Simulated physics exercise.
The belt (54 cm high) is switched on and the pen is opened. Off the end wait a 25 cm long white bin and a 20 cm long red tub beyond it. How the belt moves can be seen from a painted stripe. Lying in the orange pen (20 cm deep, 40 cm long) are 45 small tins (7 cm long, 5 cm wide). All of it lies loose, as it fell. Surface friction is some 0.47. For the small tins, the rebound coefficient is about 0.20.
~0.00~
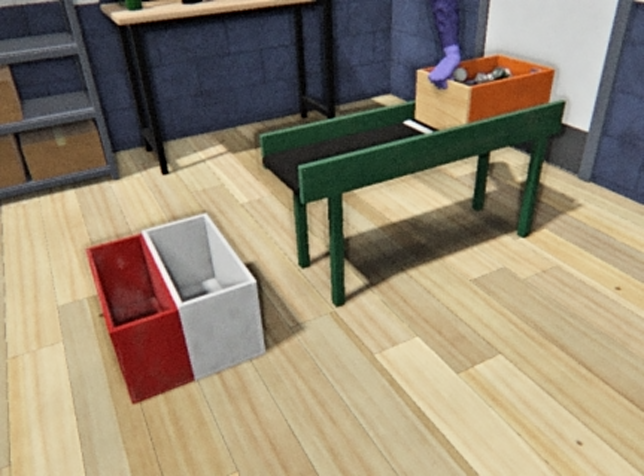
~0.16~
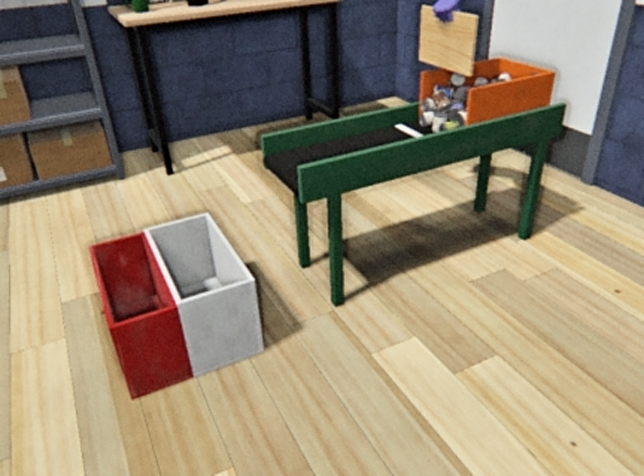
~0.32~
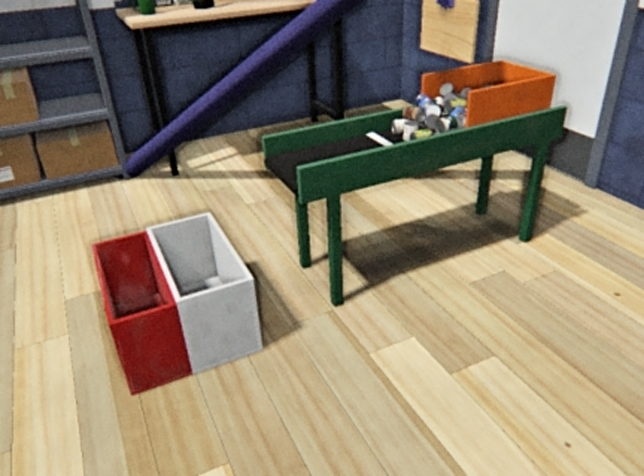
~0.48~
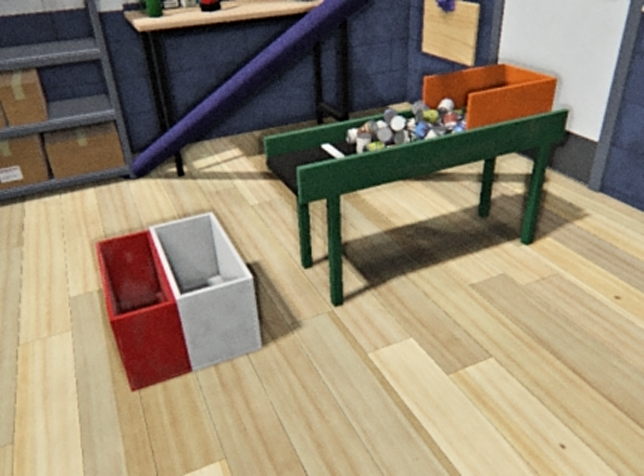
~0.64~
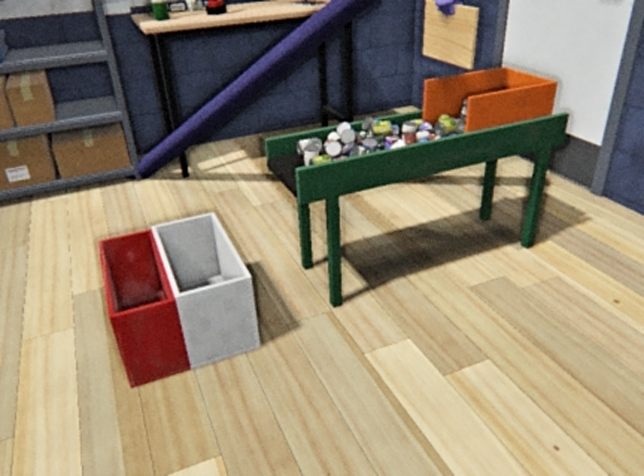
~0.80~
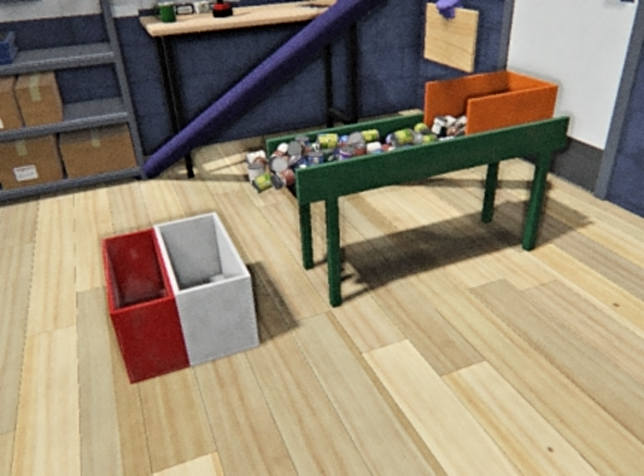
Small tins spill from an orange pen and ride left along a green-sided belt.
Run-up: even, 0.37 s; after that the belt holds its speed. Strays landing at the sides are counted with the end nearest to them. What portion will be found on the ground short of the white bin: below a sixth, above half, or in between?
A portion short of one-sixth ends there.
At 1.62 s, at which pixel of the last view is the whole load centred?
I'd put it close to (204, 300).
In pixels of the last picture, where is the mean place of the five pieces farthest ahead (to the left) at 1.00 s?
Centre approx. at (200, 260) px.
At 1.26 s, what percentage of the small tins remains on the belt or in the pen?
It comes to about 15 per cent.
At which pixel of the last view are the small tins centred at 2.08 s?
Look near pixel (202, 299).
After 1.00 s, 5 in the white bin, 21 on the belt and 19 in the air.
After 1.26 s, 27 in the white bin, 6 on the belt and 12 in the air.
After 1.62 s, 42 in the white bin, 1 on the belt and 2 in the air.
Outcome (at 2.08 s), 44 in the white bin and 1 on the ground short of the white bin. Asked share, 1 of 45, 2 per cent.
